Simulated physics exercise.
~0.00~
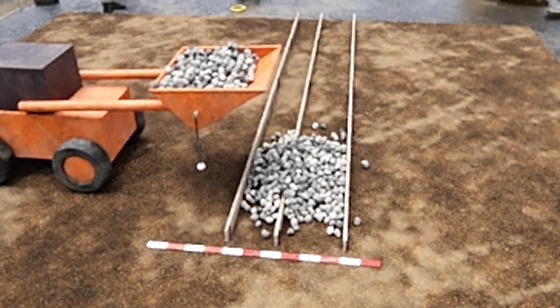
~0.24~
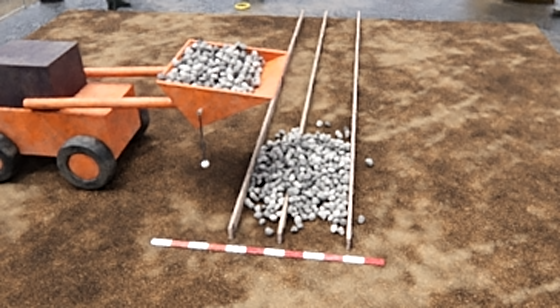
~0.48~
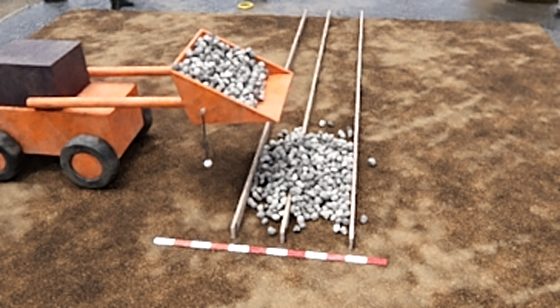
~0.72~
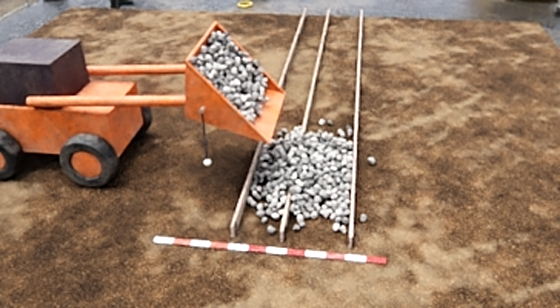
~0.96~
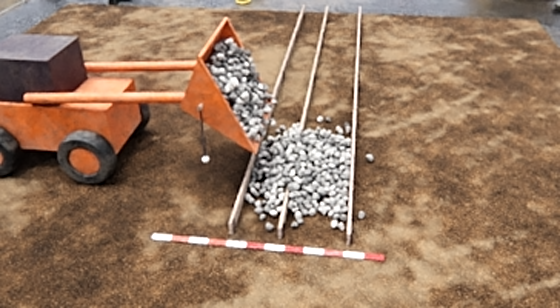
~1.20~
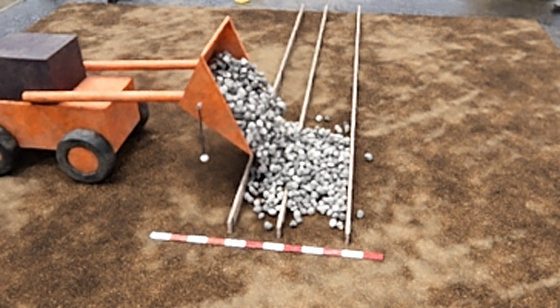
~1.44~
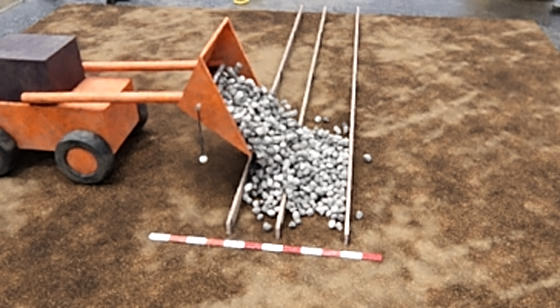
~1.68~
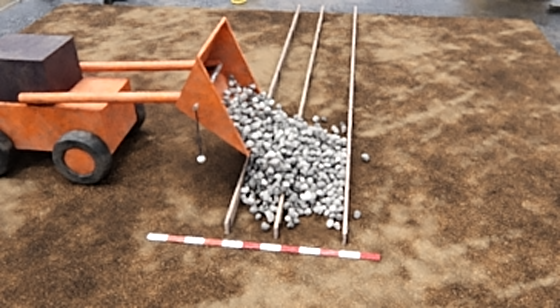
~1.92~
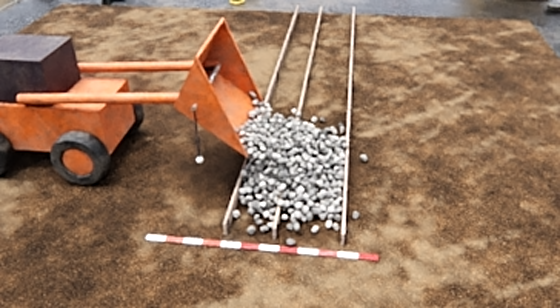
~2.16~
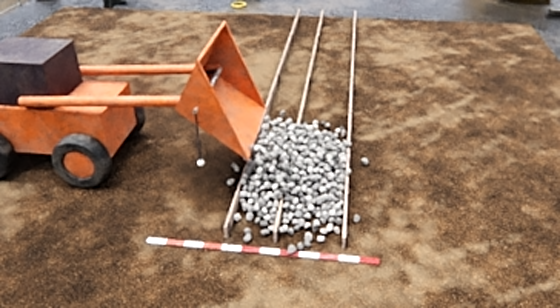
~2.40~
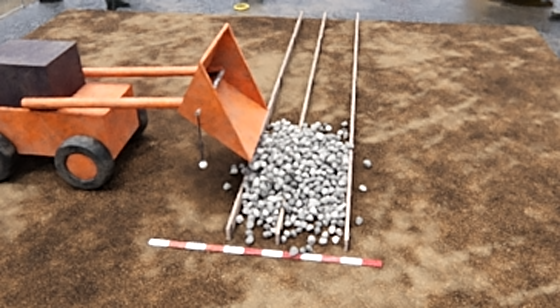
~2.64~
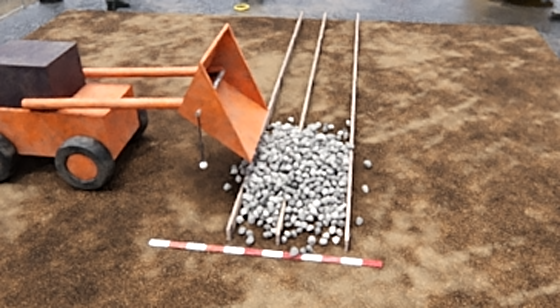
An orange loader bucket tips right and empties its grey stones onto the pile between boards.
